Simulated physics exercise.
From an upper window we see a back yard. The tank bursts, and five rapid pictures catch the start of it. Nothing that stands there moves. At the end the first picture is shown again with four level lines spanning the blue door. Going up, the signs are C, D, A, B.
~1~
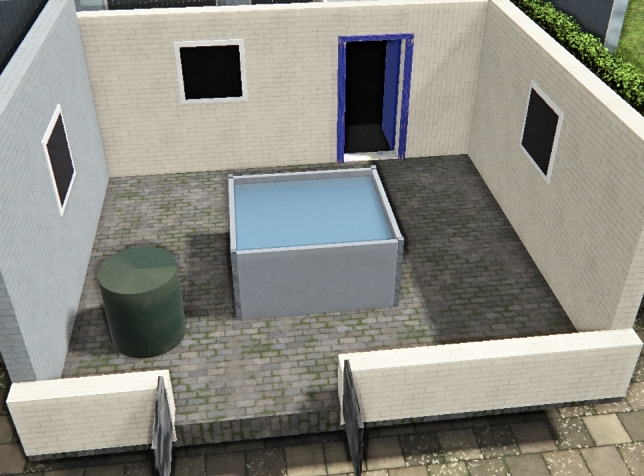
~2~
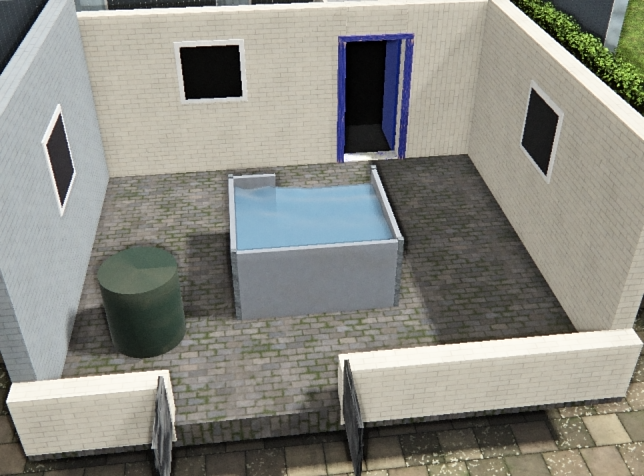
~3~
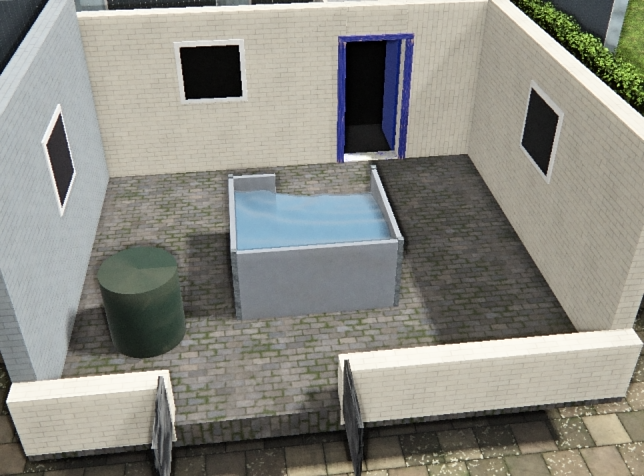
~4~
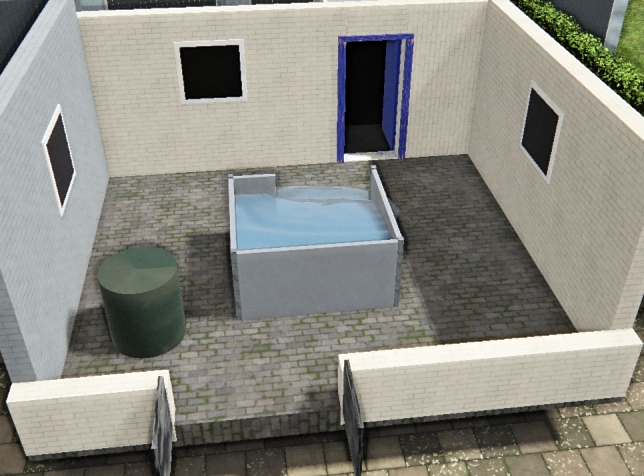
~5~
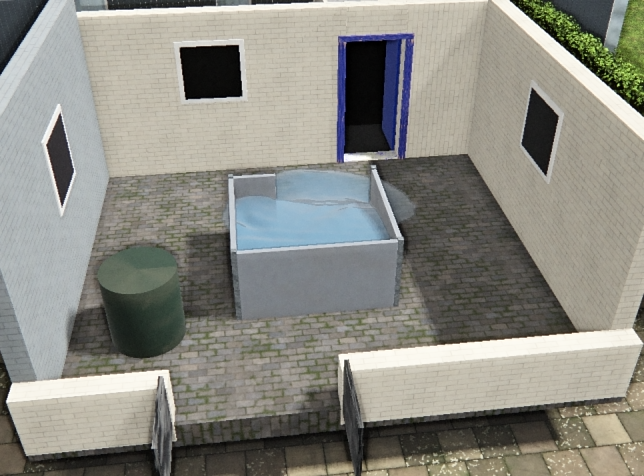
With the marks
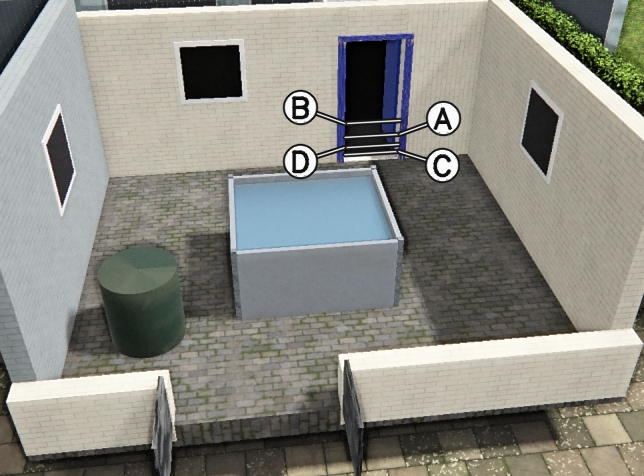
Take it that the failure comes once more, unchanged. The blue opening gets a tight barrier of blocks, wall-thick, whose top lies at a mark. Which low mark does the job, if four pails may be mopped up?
A will do.
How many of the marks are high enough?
Two of them.
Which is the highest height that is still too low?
That would be D.
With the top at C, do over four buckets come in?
Yes, it does.
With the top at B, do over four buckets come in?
No, that is safe.
On the marked copy, A at (372, 135); B at (372, 122); C at (371, 153); D at (371, 146); from the bottom up C, D, A, B.
If A is chosen, a splash gets over, under a bucket.
If B is chosen, nothing gets over.
If C is chosen, dozens of bucketfuls pour in.
If D is chosen, about 9 bucketfuls get in.
